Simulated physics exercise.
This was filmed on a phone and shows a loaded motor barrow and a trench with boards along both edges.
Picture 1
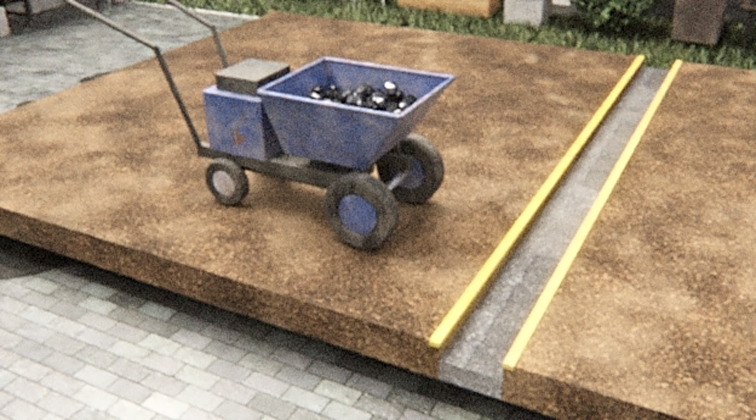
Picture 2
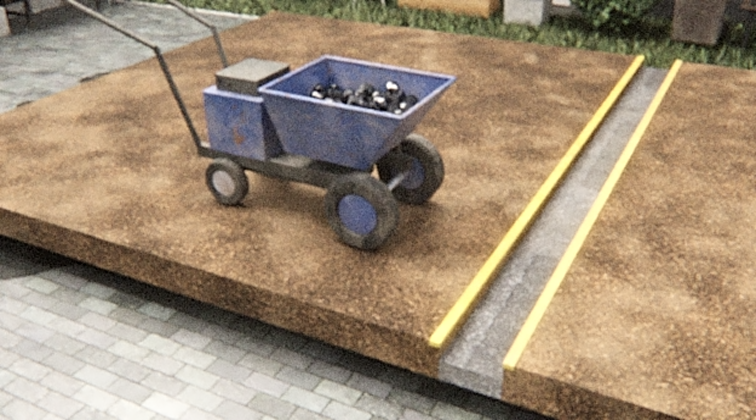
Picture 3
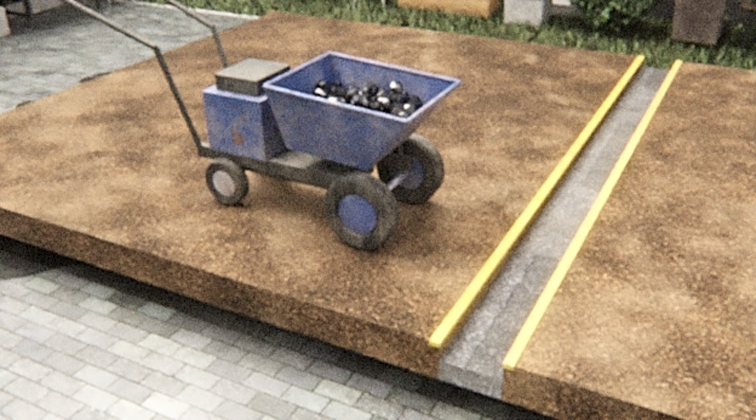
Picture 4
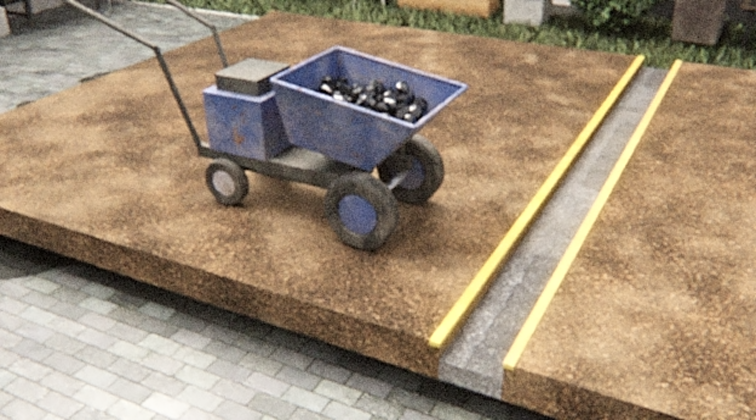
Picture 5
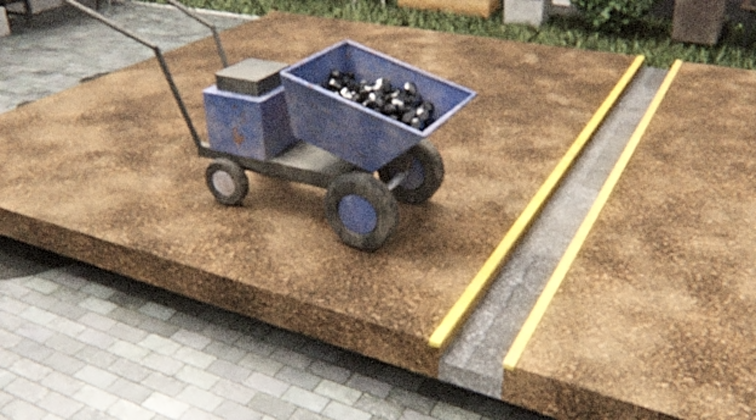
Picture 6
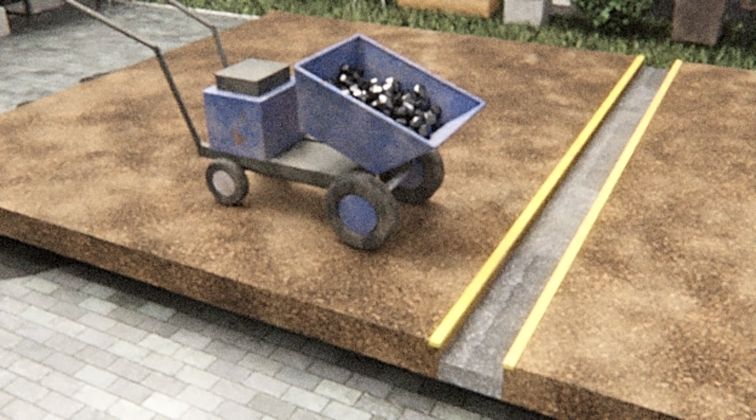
The blue skip of a small motor barrow, loaded with dark lumps, sits level at first on a brown surface, left of a narrow trench edged with yellow boards. It then tilts gradually toward the right, its back end rising clearly while the wheels stay still.
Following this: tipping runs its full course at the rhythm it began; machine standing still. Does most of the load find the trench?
Yes.
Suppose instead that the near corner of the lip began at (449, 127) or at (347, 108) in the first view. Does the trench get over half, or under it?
Run 1 - a minority. Run 2 - a minority.
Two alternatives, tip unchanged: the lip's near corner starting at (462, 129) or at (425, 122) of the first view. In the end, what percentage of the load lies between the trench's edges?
20 % and 60 %.
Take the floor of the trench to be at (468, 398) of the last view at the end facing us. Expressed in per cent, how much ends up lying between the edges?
About 90 per cent.
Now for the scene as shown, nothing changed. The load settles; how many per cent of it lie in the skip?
Roughly 20 per cent.
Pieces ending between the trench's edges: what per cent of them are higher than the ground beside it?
Estimate: Near 40 per cent.
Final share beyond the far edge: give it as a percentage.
About 5 per cent.
Soon, skip tipped steeply; all in the skip.
A while on, skip tipped right over; most in the skip; a stray few short of the trench; a small part in or heaped over the trench.
Towards the end, skip tipped right over; about a quarter in the skip; a small part short of the trench; about two thirds in or heaped over the trench; a stray few beyond it.
Finally, skip tipped right over; about a quarter in the skip; a small part short of the trench; about two thirds in or heaped over the trench; a stray few beyond it.
